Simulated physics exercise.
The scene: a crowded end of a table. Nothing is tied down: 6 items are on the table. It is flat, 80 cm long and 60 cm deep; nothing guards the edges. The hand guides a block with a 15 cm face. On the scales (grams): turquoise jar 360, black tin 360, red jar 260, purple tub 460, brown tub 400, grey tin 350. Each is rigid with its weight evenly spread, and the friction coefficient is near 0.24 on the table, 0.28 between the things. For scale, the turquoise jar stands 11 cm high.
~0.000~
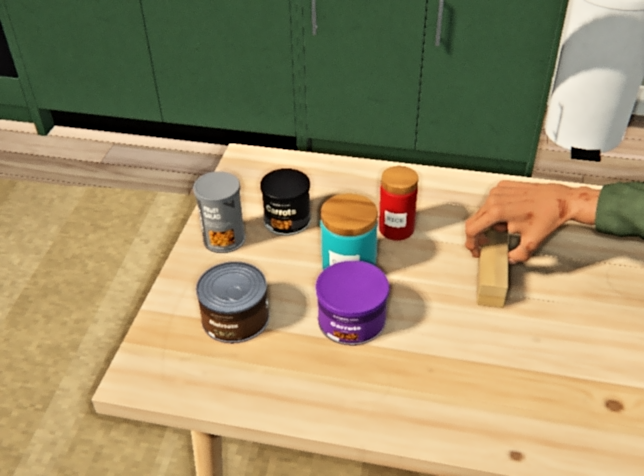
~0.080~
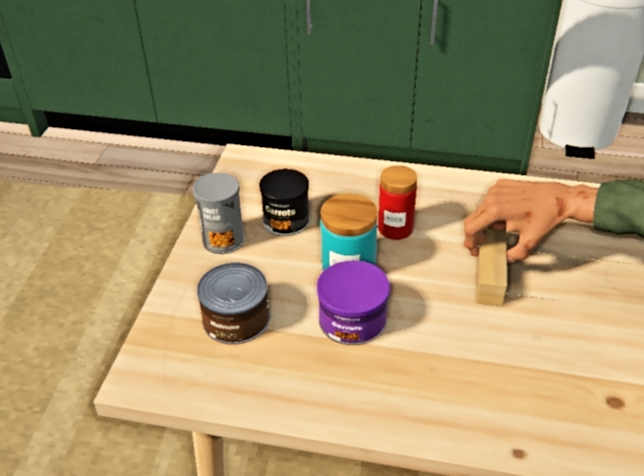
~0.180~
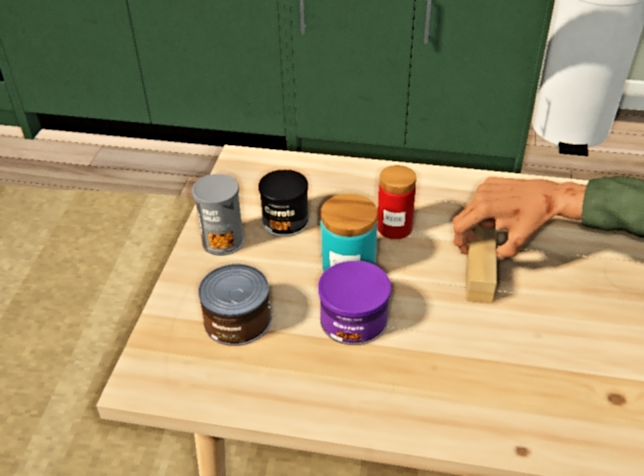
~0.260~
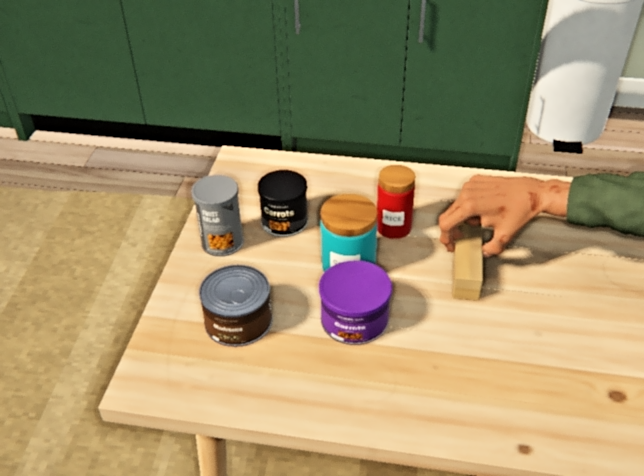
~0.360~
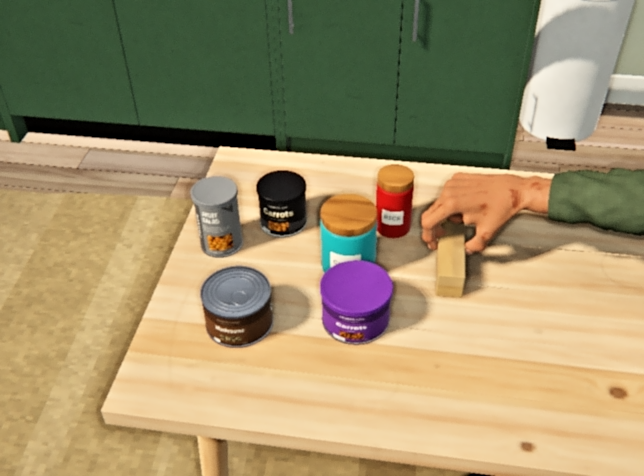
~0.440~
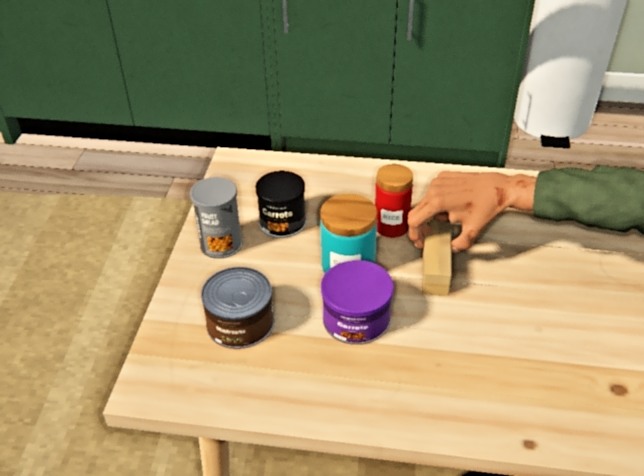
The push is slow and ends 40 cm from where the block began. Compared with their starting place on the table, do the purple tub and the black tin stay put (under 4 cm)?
The purple tub keeps its place, the black tin ends elsewhere.
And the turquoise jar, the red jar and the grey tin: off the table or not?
The turquoise jar is still on the table; the red jar is still on the table; the grey tin finishes off the table.
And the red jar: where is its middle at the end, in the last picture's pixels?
At about (308, 184).
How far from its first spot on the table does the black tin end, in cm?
About 13 cm.
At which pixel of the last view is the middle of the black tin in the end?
At about (207, 198).
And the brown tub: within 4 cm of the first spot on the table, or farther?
The brown tub keeps its place.
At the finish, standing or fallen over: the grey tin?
The grey tin falls over.
By 0.94 s, block slid 21 cm; red jar 10 cm from its spot; turquoise jar 5 cm from its spot.
By 1.44 s, block slid 33 cm; black tin 6 cm from its spot near (247, 203); turquoise jar 18 cm from its spot; red jar 15 cm from its spot.
By 1.84 s, block slid 40 cm; grey tin now off the table; black tin 13 cm from its spot near (208, 198); turquoise jar 25 cm from its spot.
By 2.14 s, block slid 40 cm; black tin 13 cm from its spot near (208, 198); red jar 15 cm from its spot; turquoise jar 25 cm from its spot.
When it is over (2.3 s), off the table, grey tin; not toppled but over 4 cm from the start, turquoise jar, black tin and red jar; the other 2 within 4 cm of the start. End places, in pixels of the last picture, purple tub near (357, 302), black tin near (208, 198).
